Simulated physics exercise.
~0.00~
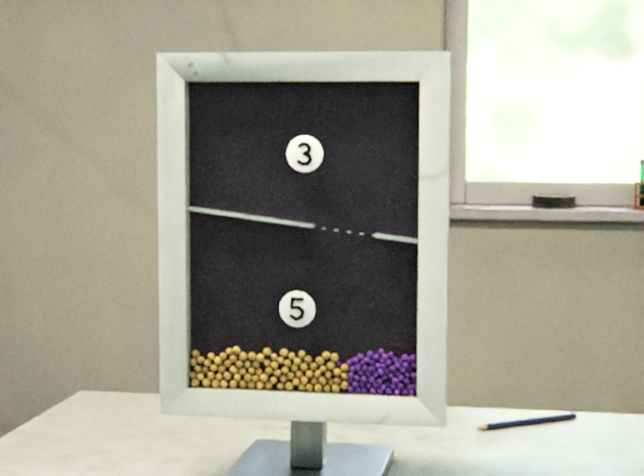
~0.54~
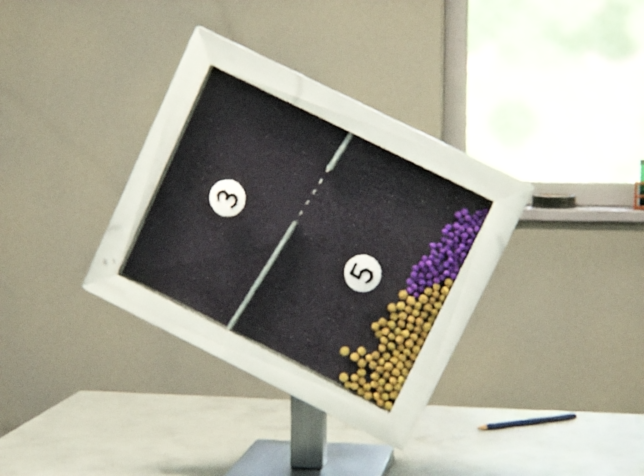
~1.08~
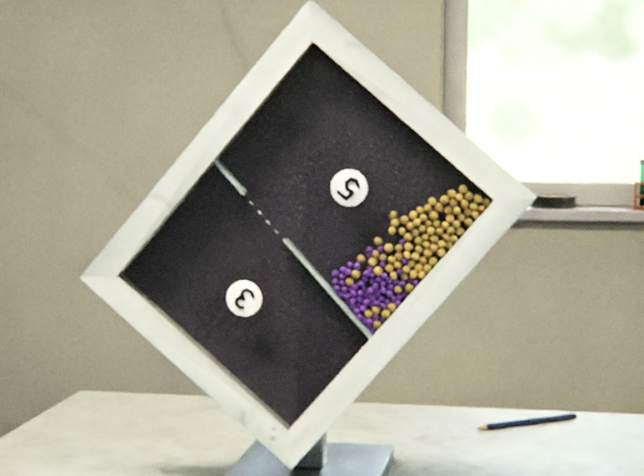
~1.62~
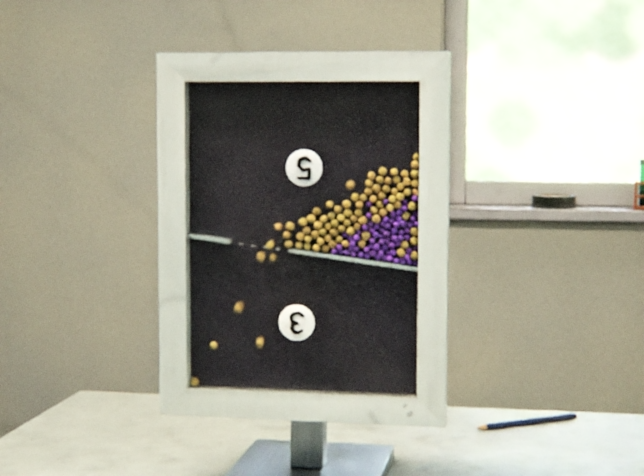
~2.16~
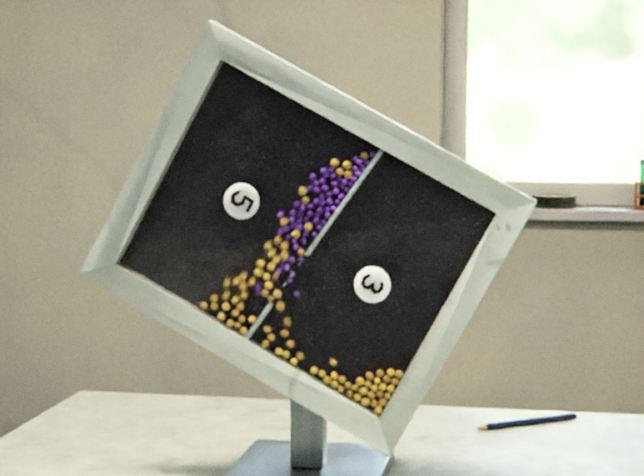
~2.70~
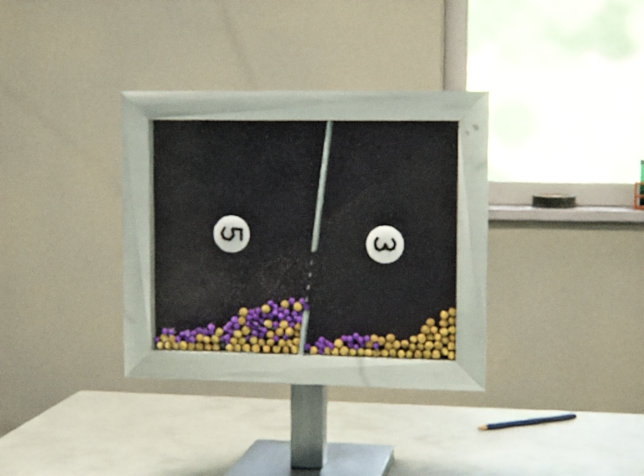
Gold and purple beads tumbling inside a framed box as it turns anticlockwise, spilling through a gap and settling in both chambers.
